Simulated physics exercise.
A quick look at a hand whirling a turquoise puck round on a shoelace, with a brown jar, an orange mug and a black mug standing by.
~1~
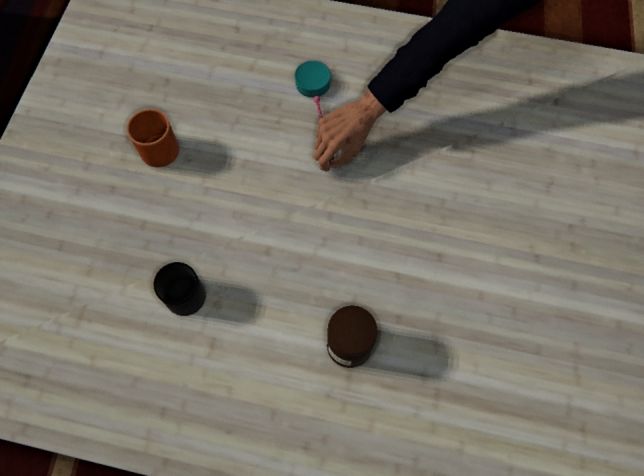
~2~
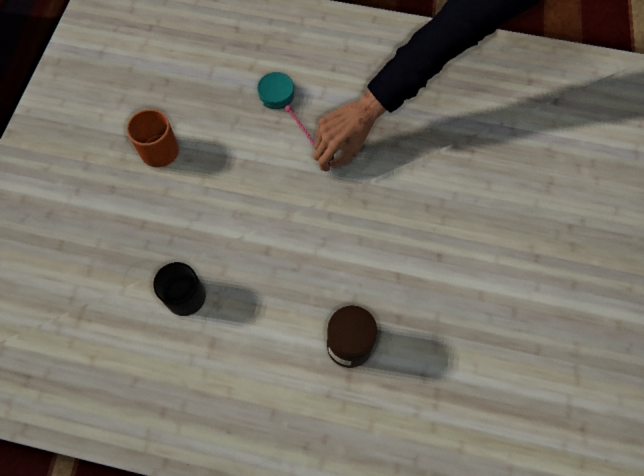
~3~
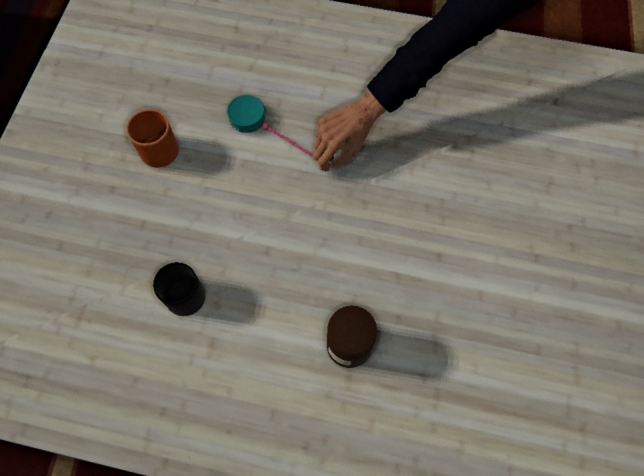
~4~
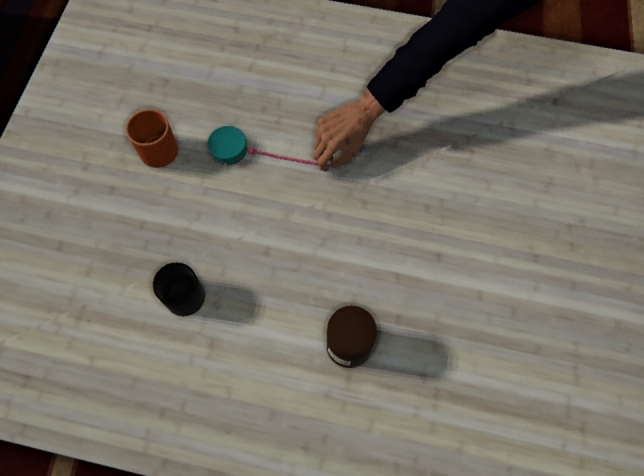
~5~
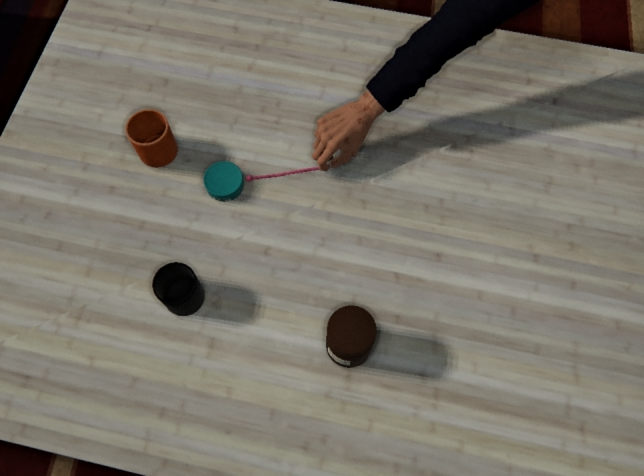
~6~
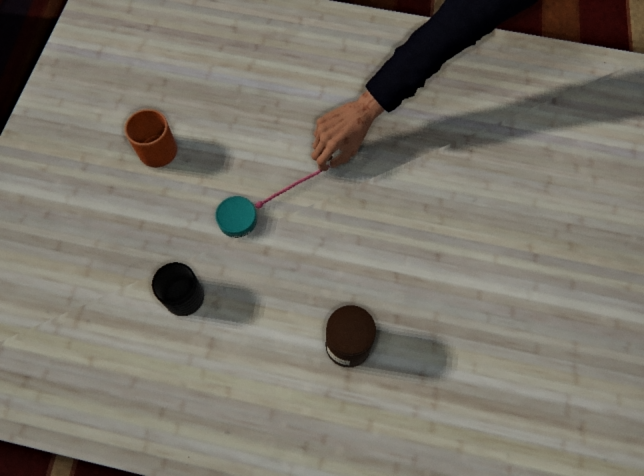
On a pale, wood-grained tabletop, a hand in a dark sleeve holds a pinkish cord tied to a turquoise puck, with an orange mug, a black mug and a brown jar standing by. The puck swings anticlockwise from above the hand, out to its left beside the orange mug, then round to its lower left.
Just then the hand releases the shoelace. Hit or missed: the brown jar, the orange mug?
The brown jar is struck. The orange mug remains clear.
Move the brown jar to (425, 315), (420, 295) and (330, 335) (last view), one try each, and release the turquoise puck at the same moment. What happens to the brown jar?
At the first it is missed; at the second it is spared; at the third it is bumped.
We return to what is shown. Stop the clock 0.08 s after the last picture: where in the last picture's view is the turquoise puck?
Near (289, 277).
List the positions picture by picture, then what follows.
In the first frame, turquoise puck (312, 75); brown jar (353, 329); orange mug (148, 127); black mug (175, 282).
In the second frame, turquoise puck (276, 87).
In the third frame, turquoise puck (245, 110).
In the fourth frame, turquoise puck (227, 142).
In the fifth frame, turquoise puck (223, 178).
In the sixth frame, turquoise puck (236, 214); brown jar (351, 329); orange mug (146, 127); black mug (174, 283); going round anticlockwise.
Then, 0.08 s later than the last view, puck near (289, 277).
Then, 0.20 s later than the last view, puck near (330, 323); brown jar pushed aside.
Finally, puck near (331, 324); brown jar pushed aside. The brown jar gets hit and the orange mug escapes it.
